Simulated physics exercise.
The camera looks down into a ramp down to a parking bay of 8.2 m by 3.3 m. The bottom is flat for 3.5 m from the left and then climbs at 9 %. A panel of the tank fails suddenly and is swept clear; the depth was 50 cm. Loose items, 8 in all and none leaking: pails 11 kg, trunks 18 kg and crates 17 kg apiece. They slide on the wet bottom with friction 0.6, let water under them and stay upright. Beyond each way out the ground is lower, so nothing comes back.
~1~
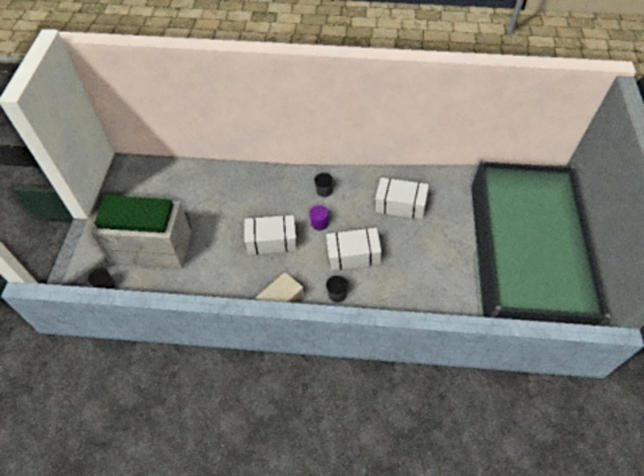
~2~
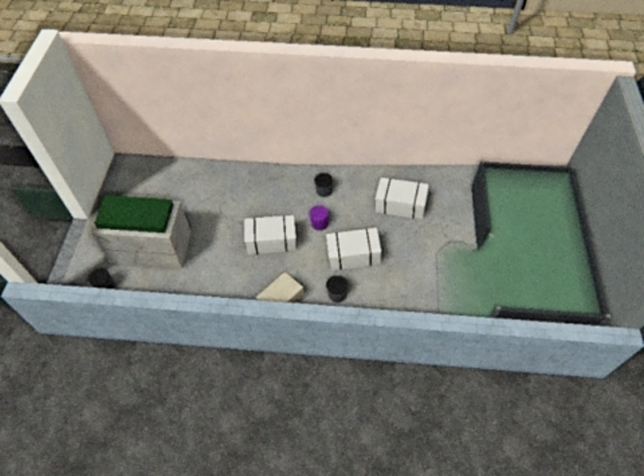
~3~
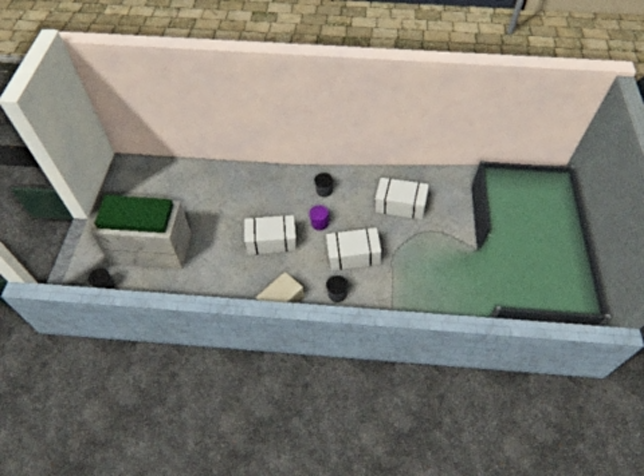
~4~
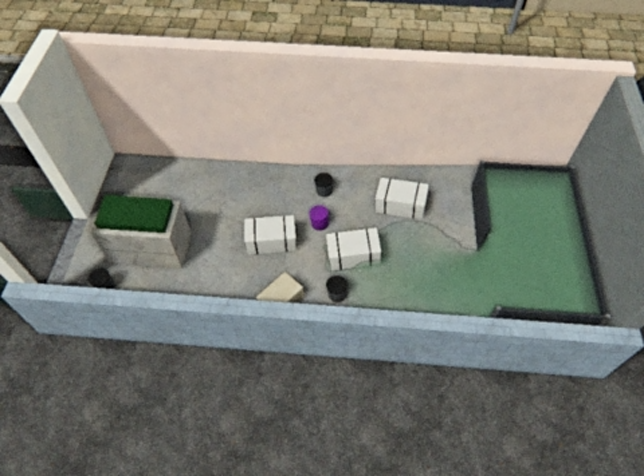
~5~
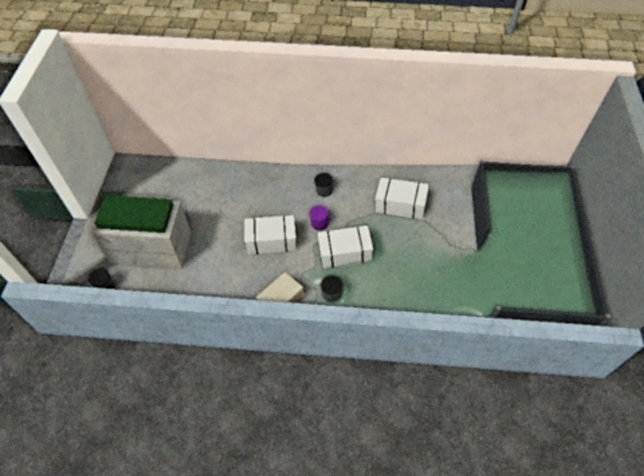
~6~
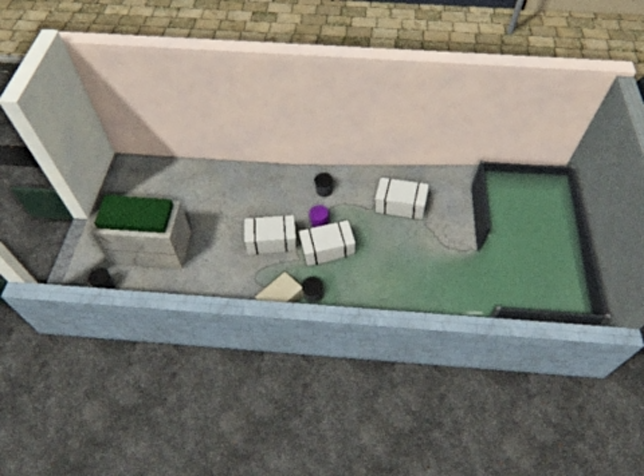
The footage shows green water spreading leftward from a dark-framed tank across the grey floor of a walled bay, reaching the scattered items and shifting a white trunk and a black pail slightly left while the purple pail stays put.
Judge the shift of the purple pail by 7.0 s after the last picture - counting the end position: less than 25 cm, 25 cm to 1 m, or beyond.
Purple pail is nudged along.
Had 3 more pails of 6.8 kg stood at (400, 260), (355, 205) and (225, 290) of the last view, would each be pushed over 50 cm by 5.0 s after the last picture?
In that order: Over, less, over.
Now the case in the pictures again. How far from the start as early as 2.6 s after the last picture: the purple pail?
About 60 cm.
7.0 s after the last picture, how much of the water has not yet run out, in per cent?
Some 64 per cent remains.
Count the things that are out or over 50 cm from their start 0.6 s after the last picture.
I count 3.
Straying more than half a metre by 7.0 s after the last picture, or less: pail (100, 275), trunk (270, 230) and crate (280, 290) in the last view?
In that order: Past it, past it, over.
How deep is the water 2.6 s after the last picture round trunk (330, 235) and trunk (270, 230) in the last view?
Roughly 8 and 10 cm.
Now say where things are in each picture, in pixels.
In the first frame, the purple pail at (320, 213) rests on the ground; 3.7 m2 under water; 0 of 8 have shifted.
In the second frame, the purple pail at (320, 213), on the bottom; 4.7 m2 under water; 0 of 8 have shifted.
In the third frame, the purple pail at (320, 213) rests on the ground; water covers 5.8 m2; 0 of 8 have shifted.
In the fourth frame, the purple pail at (320, 213) rests on the ground; water covers 7.1 m2; 0 of 8 have shifted.
In the fifth frame, the purple pail at (320, 213), on the bottom; 8.0 m2 under water; 2 of 8 have shifted.
In the sixth frame, the purple pail at (320, 213), on the bottom; water covers 9.1 m2; 2 of 8 have shifted.
Then, 0.6 s after the last picture the purple pail is near (309, 208), 0.2 m from its start, aground; 0 of 8 are out; 1 afloat.
Then, 2.6 s after the last picture the purple pail is near (286, 199), 0.7 m from its start, aground; 1 of 8 are out; 3 afloat.
Then, 4.6 s after the last picture the purple pail is near (286, 199), 0.7 m from its start, aground; 1 of 8 are out; 2 afloat.
Then, 7.0 s after the last picture the purple pail is near (287, 200), 0.6 m from its start, aground; 1 of 8 are out; 3 afloat.
